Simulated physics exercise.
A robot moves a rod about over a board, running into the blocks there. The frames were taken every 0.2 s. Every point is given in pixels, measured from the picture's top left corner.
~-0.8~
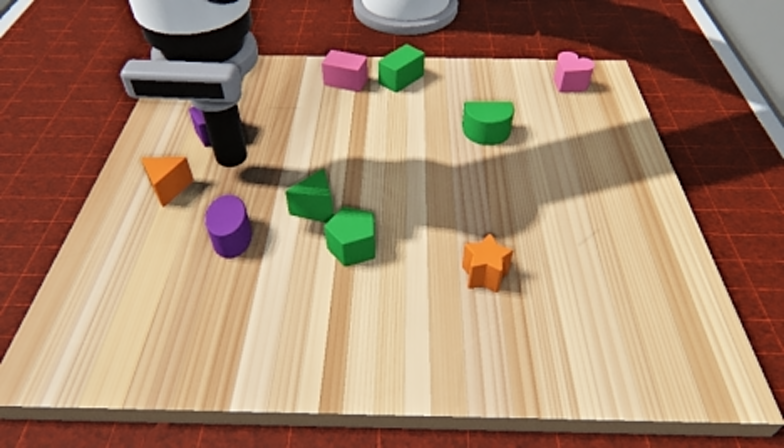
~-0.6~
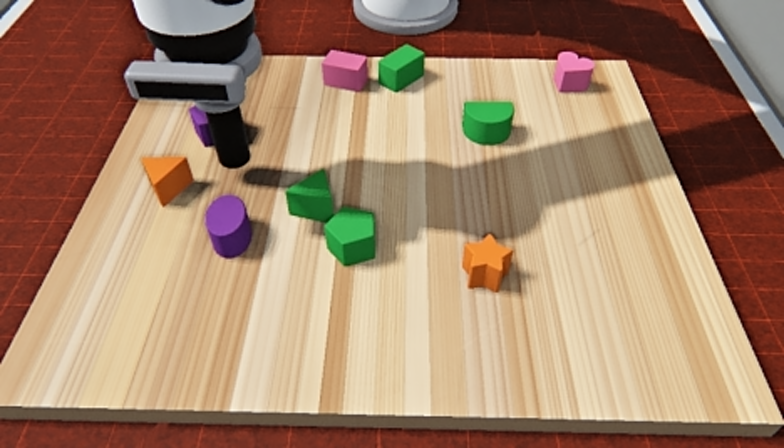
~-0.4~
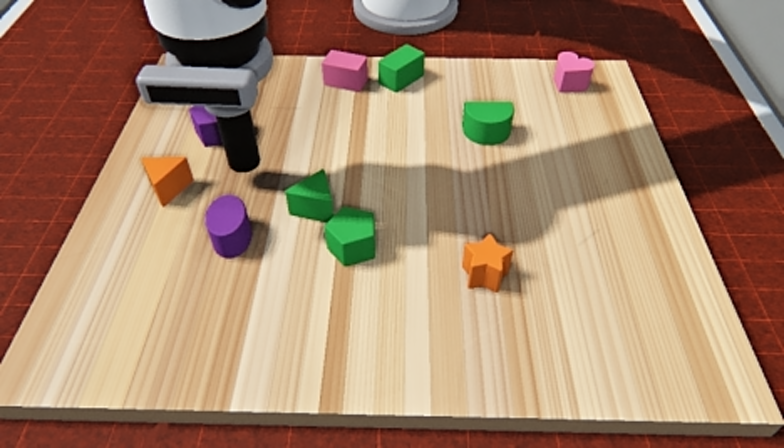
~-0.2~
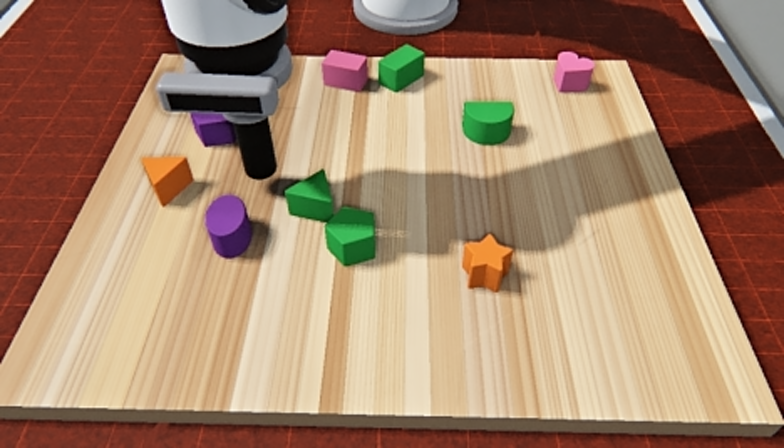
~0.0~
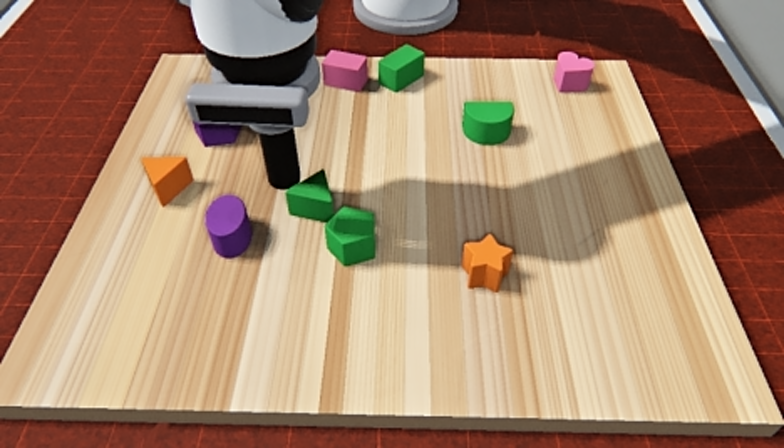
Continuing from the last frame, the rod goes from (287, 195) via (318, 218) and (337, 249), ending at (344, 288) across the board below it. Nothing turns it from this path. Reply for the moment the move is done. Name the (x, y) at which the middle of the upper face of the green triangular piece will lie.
At pixel (365, 199).
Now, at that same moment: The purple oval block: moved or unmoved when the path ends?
It holds its position.
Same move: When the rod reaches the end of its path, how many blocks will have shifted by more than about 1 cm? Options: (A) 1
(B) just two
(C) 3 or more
The answer is B.
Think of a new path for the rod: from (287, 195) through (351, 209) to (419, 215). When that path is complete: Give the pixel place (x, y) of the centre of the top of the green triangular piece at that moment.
My estimate: (413, 215).
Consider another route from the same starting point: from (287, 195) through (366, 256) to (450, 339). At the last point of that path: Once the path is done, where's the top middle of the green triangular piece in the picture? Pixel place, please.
The spot you're after is about (381, 205) in the image.
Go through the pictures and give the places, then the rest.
In the first frame, rod tip at (232, 159); block tops, purple oval block at (225, 214); green triangular piece at (313, 186); green pentagonal block at (352, 224).
In the second frame, rod at (235, 160); blocks unchanged.
In the third frame, rod at (245, 164); blocks unchanged.
In the fourth frame, rod at (261, 171); blocks unchanged.
In the fifth frame, rod at (285, 180); purple oval block at (225, 214); green triangular piece at (313, 186); green pentagonal block at (352, 224).
The first path, step by step. One third of the way, rod at (316, 204); green triangular piece at (347, 198), turned 40° anticlockwise; green pentagonal block at (356, 227), turned 15° clockwise.
Two thirds of the way, rod at (336, 236); green triangular piece at (365, 199), turned 50° anticlockwise; green pentagonal block at (375, 239).
At the end, rod at (342, 274); purple oval block in place; green triangular piece at (365, 199), turned 50° anticlockwise; green pentagonal block at (384, 249), turned 35° anticlockwise.
